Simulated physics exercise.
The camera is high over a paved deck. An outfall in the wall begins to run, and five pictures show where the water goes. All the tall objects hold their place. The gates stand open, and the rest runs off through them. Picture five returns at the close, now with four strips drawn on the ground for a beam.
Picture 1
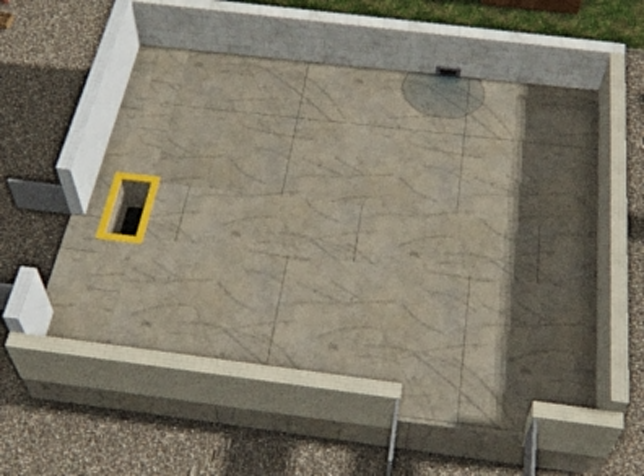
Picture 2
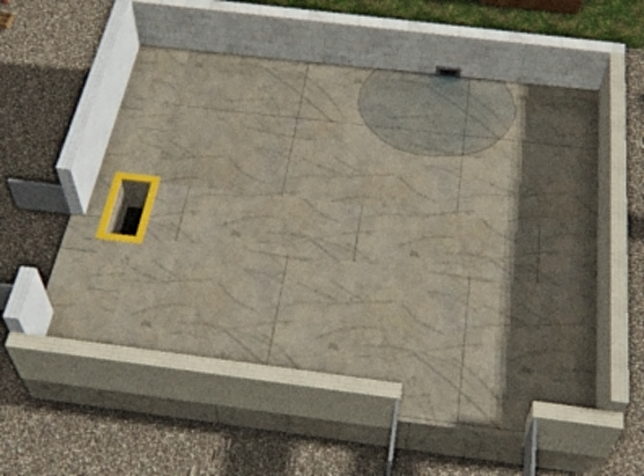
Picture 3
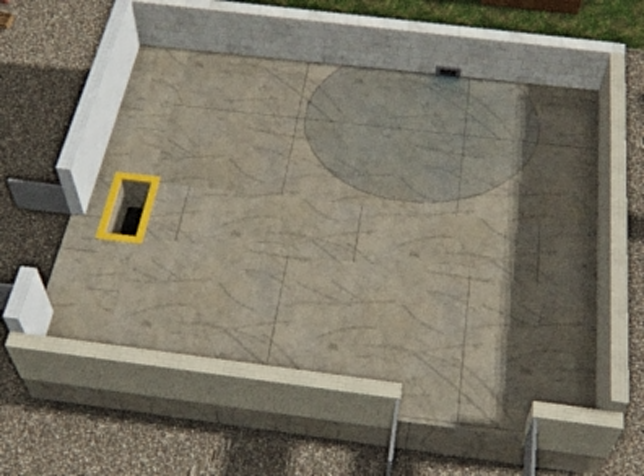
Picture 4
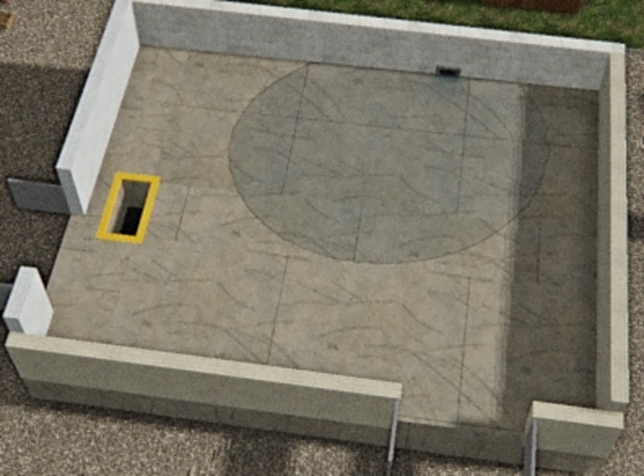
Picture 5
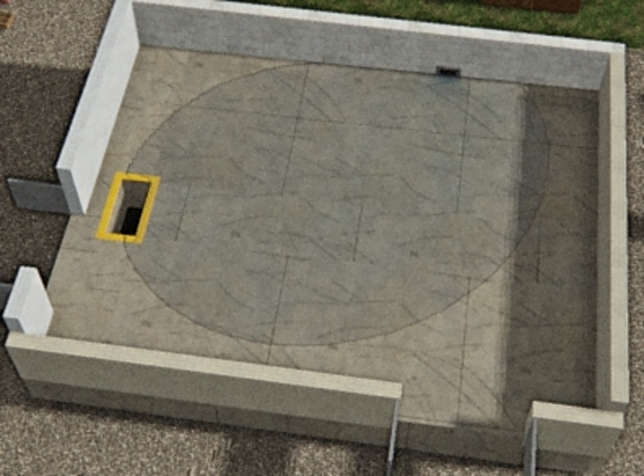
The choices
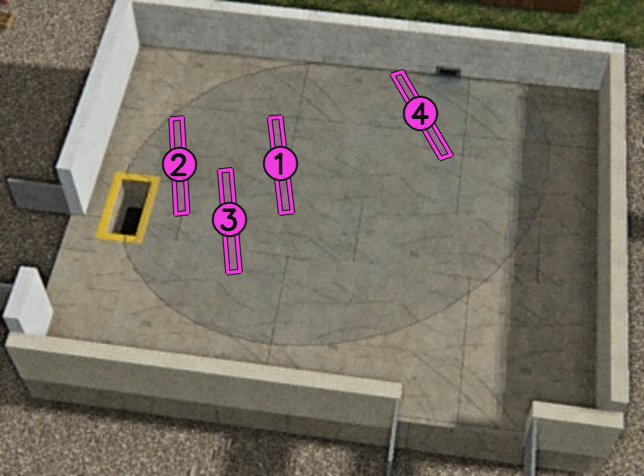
On a walled, paved deck seen from above, a small round patch of water by the opening in the back wall spread wider and wider across the floor until it reached the yellow-edged drain on the left.
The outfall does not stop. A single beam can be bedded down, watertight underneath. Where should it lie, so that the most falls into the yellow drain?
3 beats the others.
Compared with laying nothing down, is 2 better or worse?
Position 2 is worse.
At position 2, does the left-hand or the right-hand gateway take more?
More leaves on the left.
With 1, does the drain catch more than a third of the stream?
No.
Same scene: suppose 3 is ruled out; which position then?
That is position 1.
In magenta, 1 from (275, 117) to (286, 212); 2 from (176, 118) to (181, 213); 3 from (225, 170) to (233, 272); 4 from (397, 73) to (445, 156).
For position 1, about 21 % of the stream goes into the yellow drain, about 79 % out by the gates.
For position 2, about 10 % of the stream goes into the yellow drain, about 90 % out by the gates.
For position 3, about 30 % of the stream goes into the yellow drain, about 70 % out by the gates.
For position 4, about 11 % of the stream goes into the yellow drain, about 89 % out by the gates.
